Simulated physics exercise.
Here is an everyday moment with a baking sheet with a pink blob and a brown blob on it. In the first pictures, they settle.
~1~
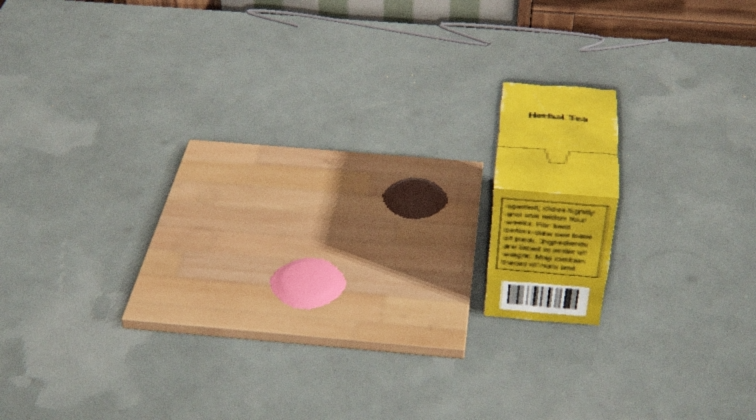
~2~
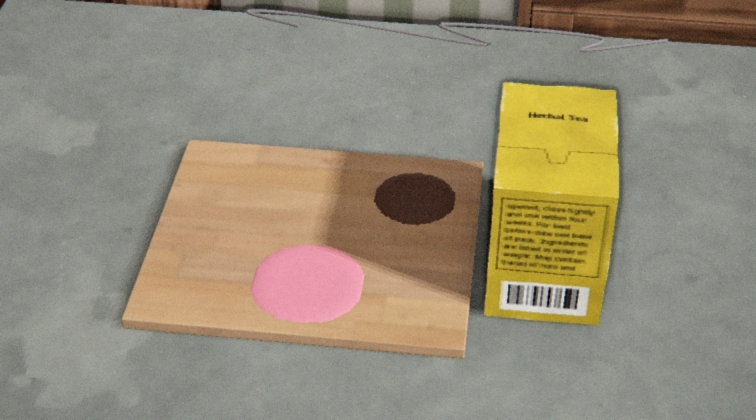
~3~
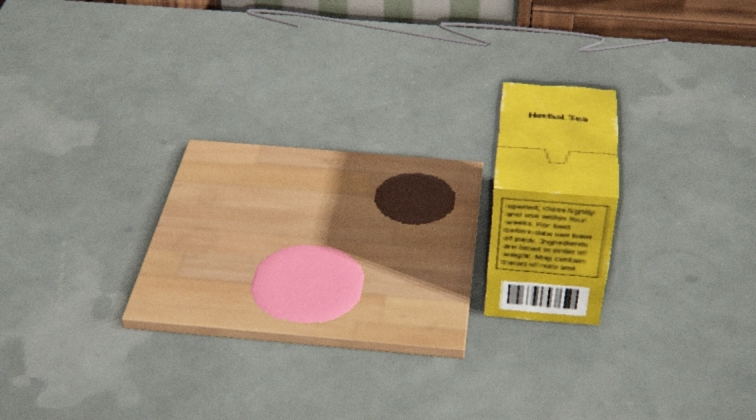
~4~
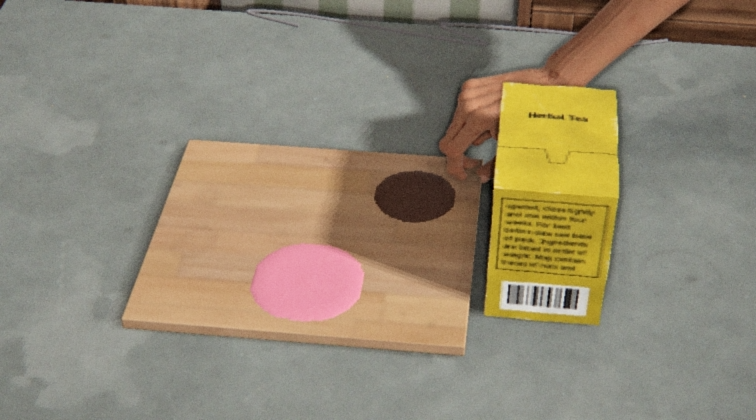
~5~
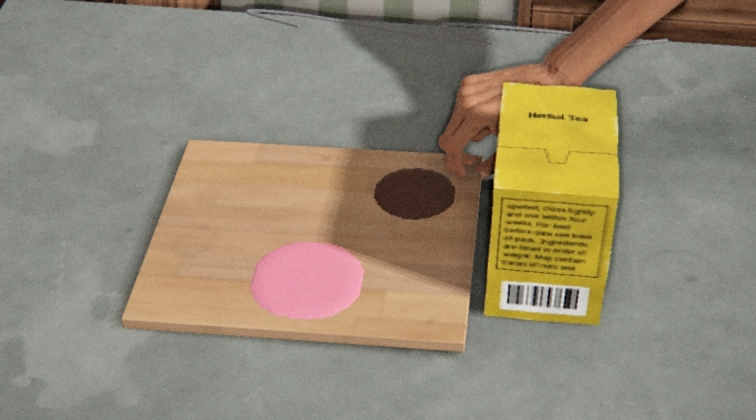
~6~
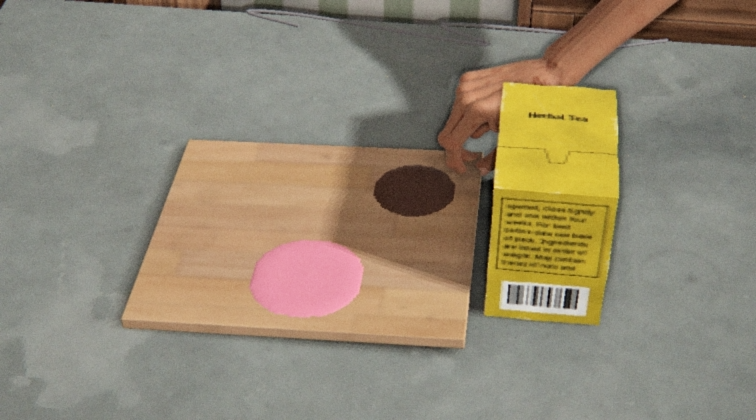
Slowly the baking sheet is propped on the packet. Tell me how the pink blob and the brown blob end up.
The pink blob? It slips off. The brown blob stays put.
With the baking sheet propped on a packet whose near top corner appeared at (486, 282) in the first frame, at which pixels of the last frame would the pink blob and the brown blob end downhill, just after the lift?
The first one ends near (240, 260) and the second near (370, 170).
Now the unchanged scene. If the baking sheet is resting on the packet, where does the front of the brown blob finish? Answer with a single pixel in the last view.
Pretty much at (270, 131), give or take.
Soon after, slope about 33°; the pink blob has crept down a long way; the brown blob has crept a little.
Later, the pink blob is dripping off the low end; the brown blob has crept down a long way.
In the end, slope about 33°; the pink blob is dripping off the low end; the brown blob has crept down a long way.
